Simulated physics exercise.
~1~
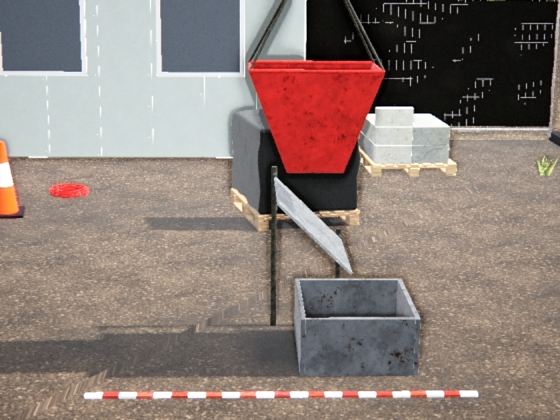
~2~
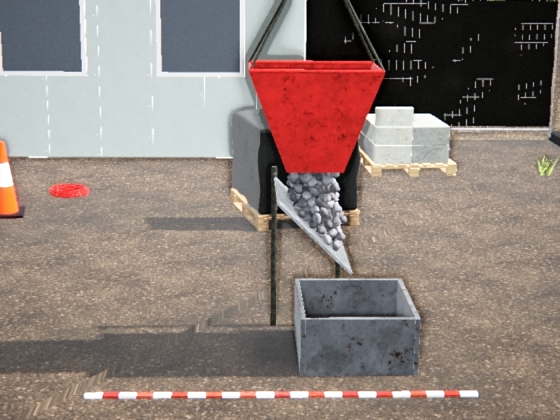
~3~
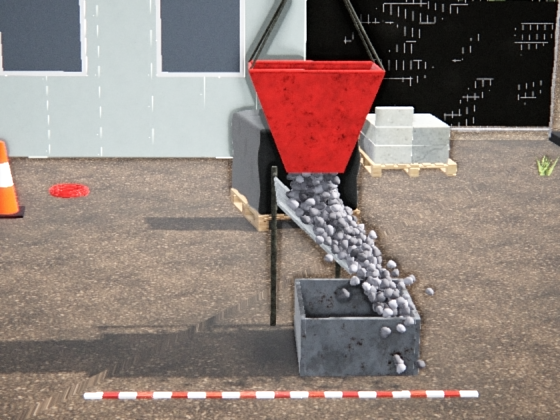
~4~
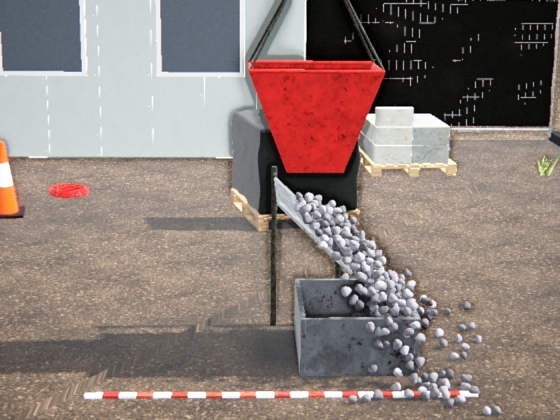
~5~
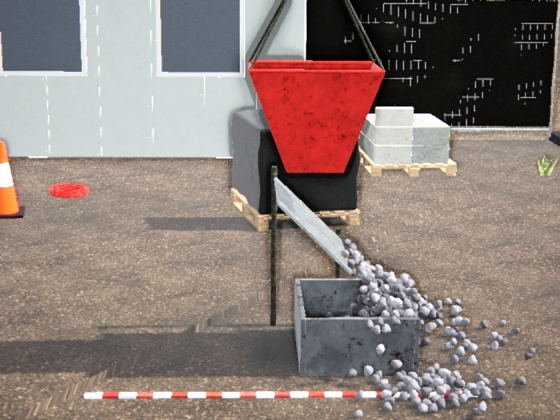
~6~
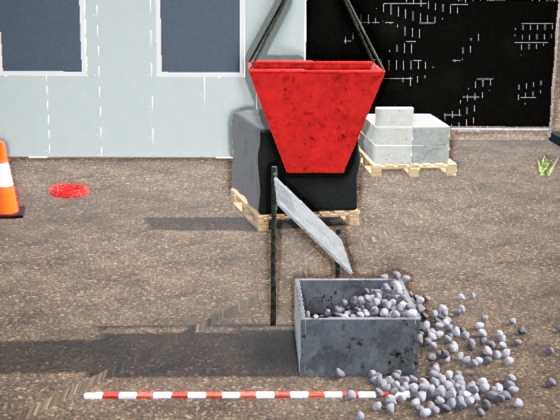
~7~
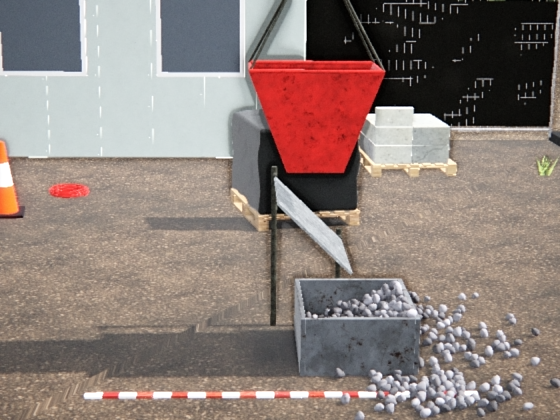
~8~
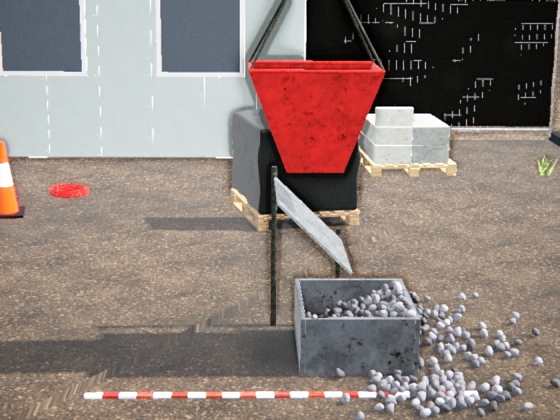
In a paved yard, stones drop from a red skip, slide down a chute, and settle mostly in a grey bin.
